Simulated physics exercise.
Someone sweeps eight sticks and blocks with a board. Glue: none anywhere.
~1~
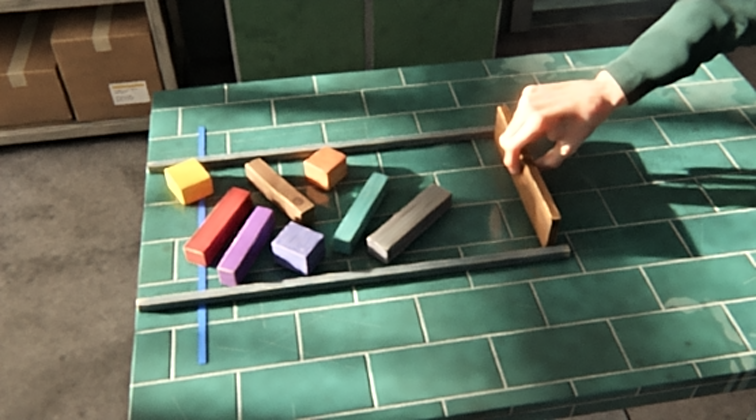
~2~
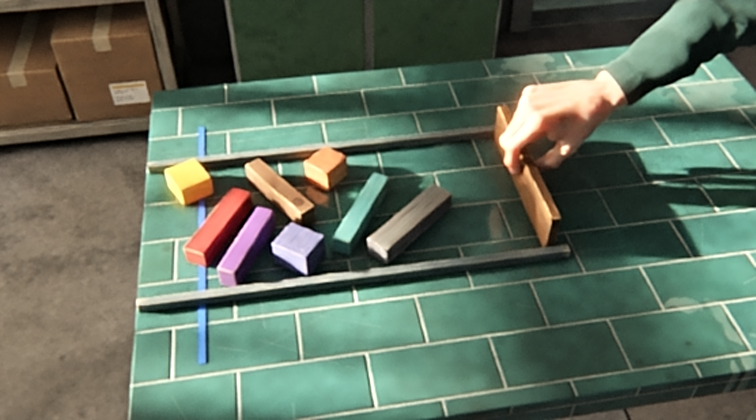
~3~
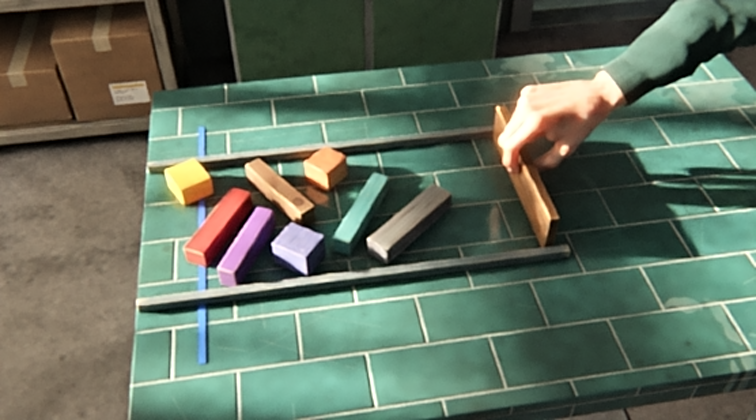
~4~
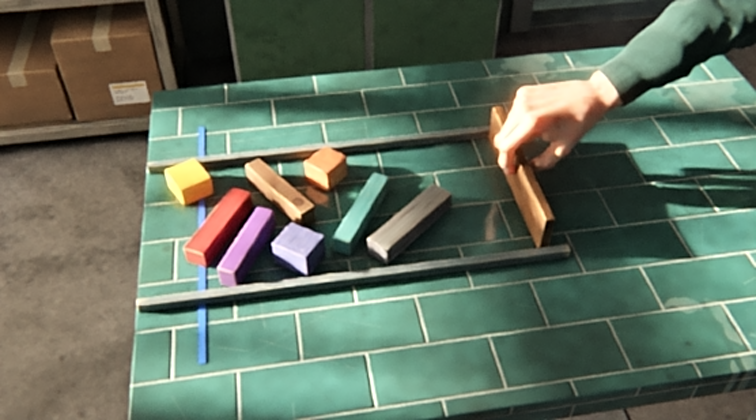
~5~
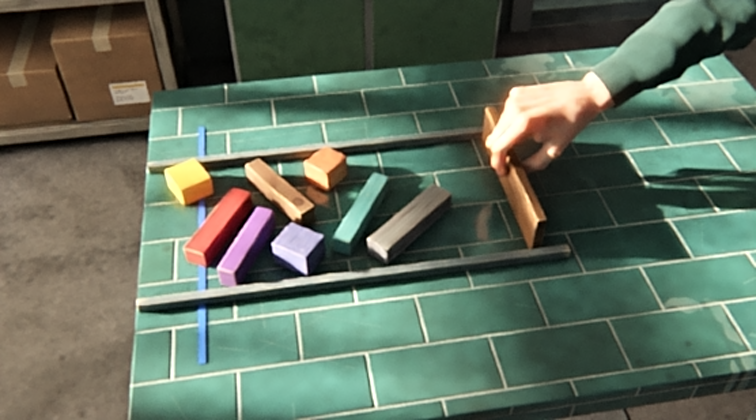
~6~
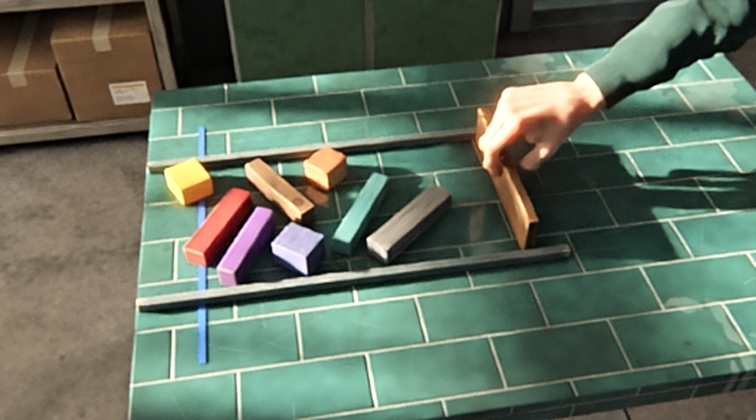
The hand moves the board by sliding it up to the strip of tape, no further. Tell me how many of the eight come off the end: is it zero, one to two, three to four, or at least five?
It is three to four.
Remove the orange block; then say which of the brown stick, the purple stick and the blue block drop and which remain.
Well, the brown stick is left in place, the purple stick topples off and the blue block is left in place.
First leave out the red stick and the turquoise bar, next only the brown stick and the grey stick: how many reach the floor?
That makes 2 fallen, then 1 fallen in the other try.
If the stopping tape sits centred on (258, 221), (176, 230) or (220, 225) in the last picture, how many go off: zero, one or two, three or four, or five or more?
Place one: Not one; place two: More than four; place three: One or two.
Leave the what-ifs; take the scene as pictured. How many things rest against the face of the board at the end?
At rest, 2 are in contact.
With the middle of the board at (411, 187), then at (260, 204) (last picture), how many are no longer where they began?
The counts are 1 and 8.
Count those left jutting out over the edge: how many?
Overhanging ones - 2.
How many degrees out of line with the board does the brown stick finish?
I'd put it at about 10°.
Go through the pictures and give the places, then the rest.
In the first picture, yellow block (189, 182); red stick (220, 226); purple stick (248, 246); board (524, 174); tape (202, 227).
In the second picture, red stick (220, 226); board (524, 174).
In the third picture, purple stick (248, 246); brown stick (280, 193).
In the fourth picture, yellow block (189, 182); grey stick (411, 223).
In the fifth picture, red stick (220, 226); blue block (299, 250).
In the sixth picture, yellow block (189, 182); red stick (220, 226); purple stick (248, 246); board (504, 176); tape (202, 227).
Early on, none off yet; yellow block at rest near (189, 182); red stick at rest near (220, 226); purple stick at rest near (248, 246).
Finally, the number that fall off is three or four; lost, purple stick, red stick and yellow block.
